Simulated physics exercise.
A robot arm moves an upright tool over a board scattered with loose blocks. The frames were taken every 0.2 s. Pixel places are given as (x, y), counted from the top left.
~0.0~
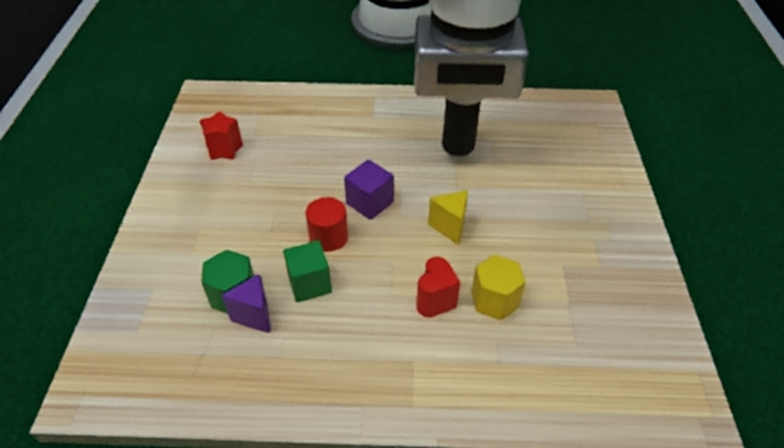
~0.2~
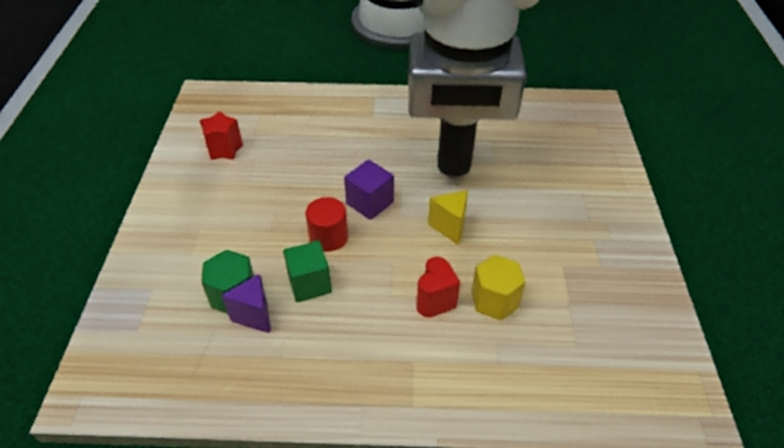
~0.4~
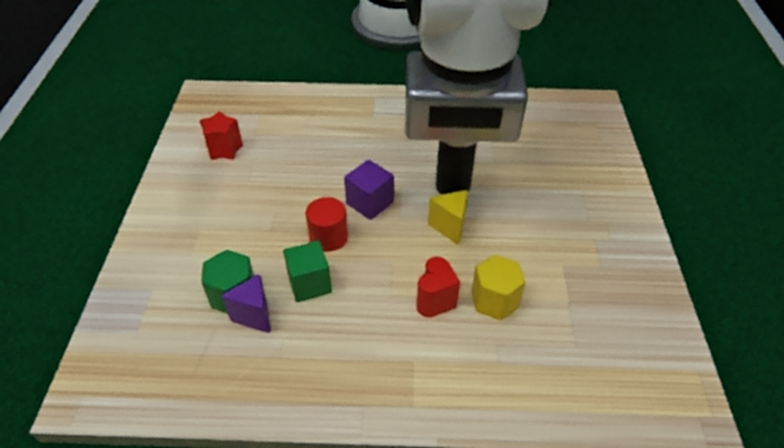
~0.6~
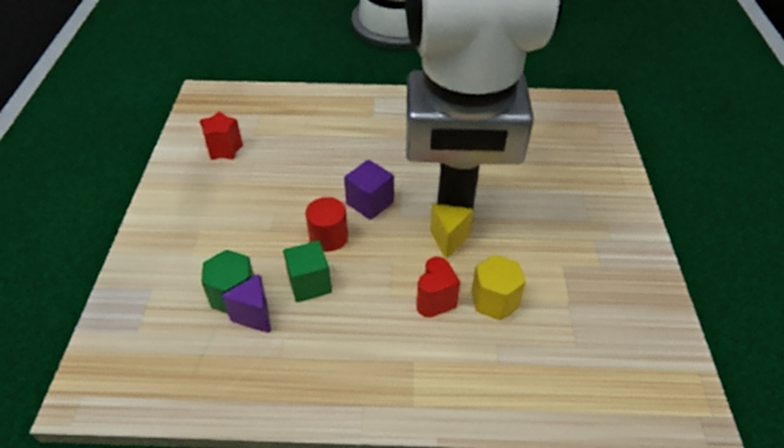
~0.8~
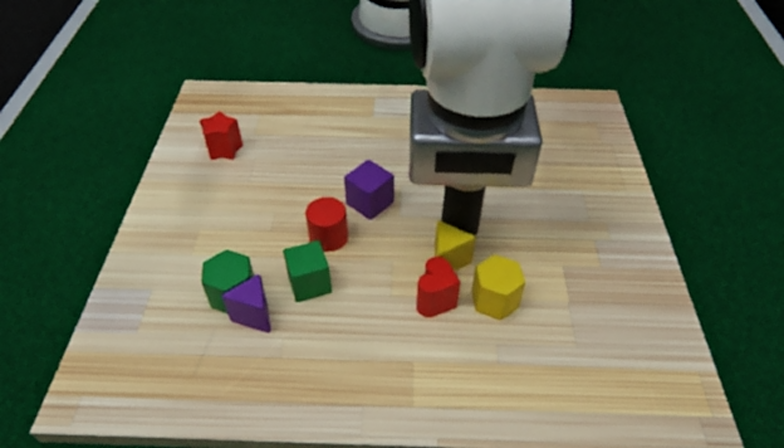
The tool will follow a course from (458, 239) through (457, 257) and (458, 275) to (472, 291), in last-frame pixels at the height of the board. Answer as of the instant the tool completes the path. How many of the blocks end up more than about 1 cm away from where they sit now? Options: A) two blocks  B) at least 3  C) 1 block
Answer: B.
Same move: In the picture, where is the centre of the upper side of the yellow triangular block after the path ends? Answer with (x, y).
Expect it around (432, 263).
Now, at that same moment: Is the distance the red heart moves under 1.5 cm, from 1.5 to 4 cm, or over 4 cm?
Net shift: 1.5 to 4 cm.
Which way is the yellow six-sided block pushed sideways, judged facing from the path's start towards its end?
Goes left.
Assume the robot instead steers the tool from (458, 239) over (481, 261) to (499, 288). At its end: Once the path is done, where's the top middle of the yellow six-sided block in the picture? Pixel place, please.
By then it is at (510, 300).
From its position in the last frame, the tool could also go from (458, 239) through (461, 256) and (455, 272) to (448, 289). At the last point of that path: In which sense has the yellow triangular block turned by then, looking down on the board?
Viewed from overhead, the yellow triangular block winds up turned clockwise.
On the path given first. Halfway along, tool at (458, 256); red heart at (430, 288), turned 45° anticlockwise; yellow triangular block at (436, 260), turned 30° clockwise.
At the end, tool at (473, 281); red heart at (428, 289), turned 55° anticlockwise; yellow triangular block at (432, 263), turned 40° clockwise; yellow six-sided block at (518, 283), turned 20° anticlockwise.
